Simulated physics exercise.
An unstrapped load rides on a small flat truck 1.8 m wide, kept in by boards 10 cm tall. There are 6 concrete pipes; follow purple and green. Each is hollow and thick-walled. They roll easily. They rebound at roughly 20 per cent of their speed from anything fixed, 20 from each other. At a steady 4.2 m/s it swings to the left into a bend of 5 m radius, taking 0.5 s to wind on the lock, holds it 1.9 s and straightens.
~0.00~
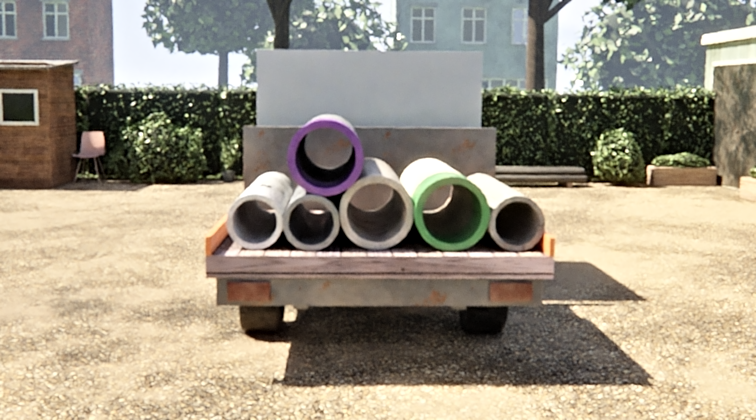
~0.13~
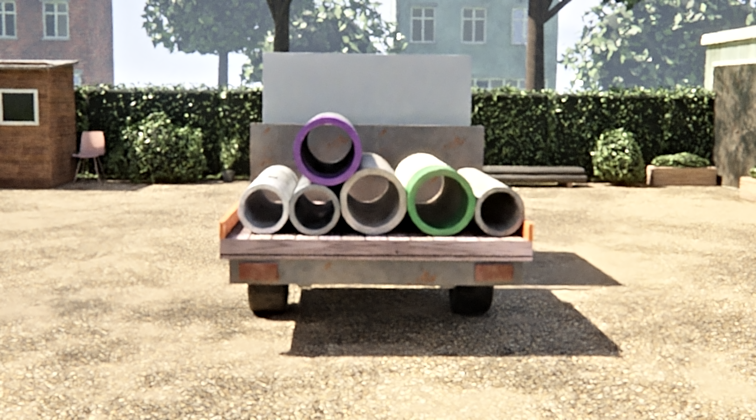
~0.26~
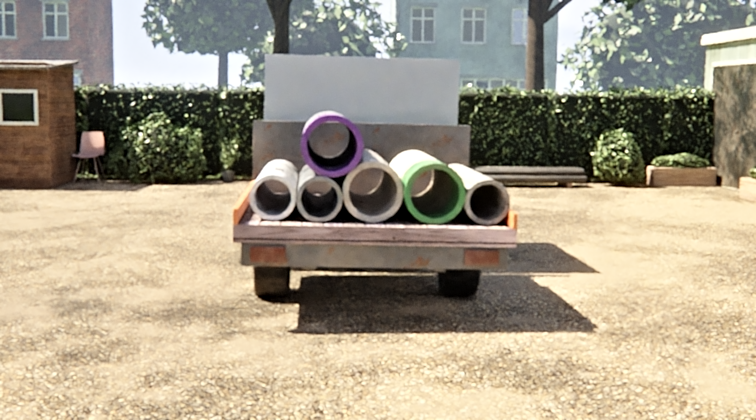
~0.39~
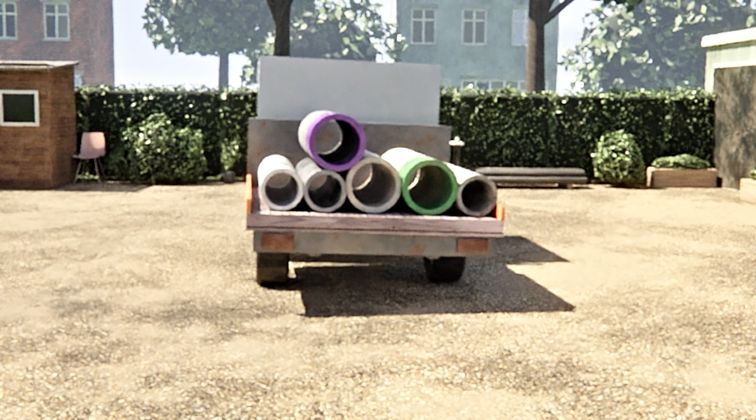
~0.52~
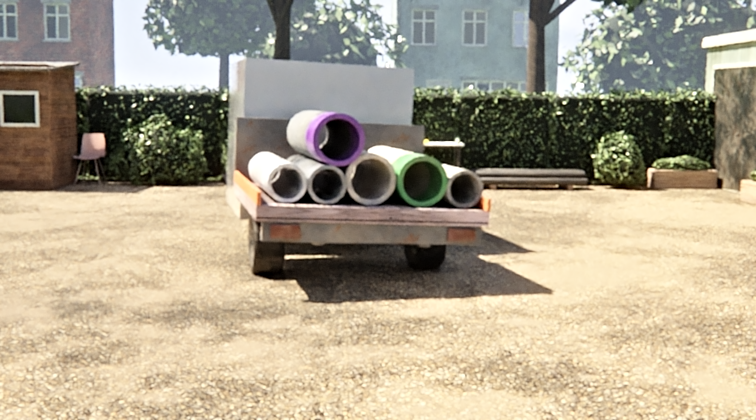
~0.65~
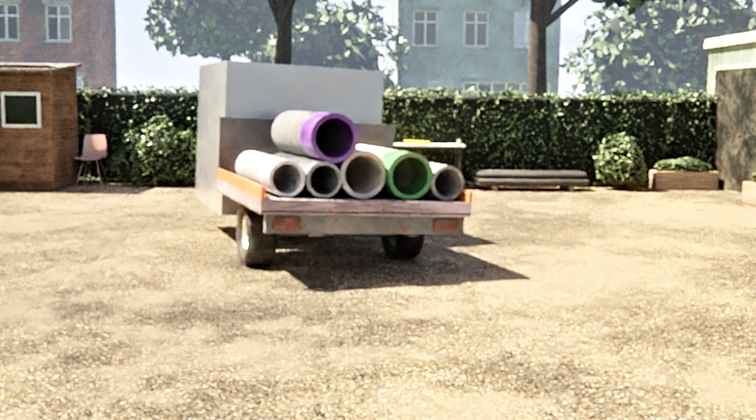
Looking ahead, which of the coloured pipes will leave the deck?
Purple remains on the deck. Green is still aboard.
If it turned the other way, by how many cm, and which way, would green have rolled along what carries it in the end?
Some 5 cm leftwards.
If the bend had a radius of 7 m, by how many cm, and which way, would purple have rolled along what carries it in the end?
Some 0 cm rightwards.
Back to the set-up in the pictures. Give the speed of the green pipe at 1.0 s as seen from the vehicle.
Roughly 0.0 m/s.
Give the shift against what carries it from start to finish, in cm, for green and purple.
Moved: Green 0, purple 0.
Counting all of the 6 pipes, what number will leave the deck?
In all, 0.
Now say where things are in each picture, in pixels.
The first picture shows purple at (326, 158), green at (452, 214); 5 of the 6 make up the bottom layer.
The second picture shows purple at (328, 152), green at (441, 202); the deck is level.
The third picture shows purple at (332, 146), green at (435, 194); the deck slopes 1° down to the right.
The fourth picture shows purple at (337, 143), green at (430, 187); the deck slopes 2° down to the right.
The fifth picture shows purple at (339, 140), green at (422, 181); the deck slopes 2° down to the right.
The sixth picture shows purple at (334, 138), green at (410, 176); the deck slopes 2° down to the right.
After 1.0 s, purple is up on others, 60 cm from the left edge; green is on the deck, 50 cm from the right edge; 0 gone from the deck.
At rest (2.9 s), purple is up on others, 60 cm from the left edge; green is on the deck, 50 cm from the right edge; 0 gone from the deck.
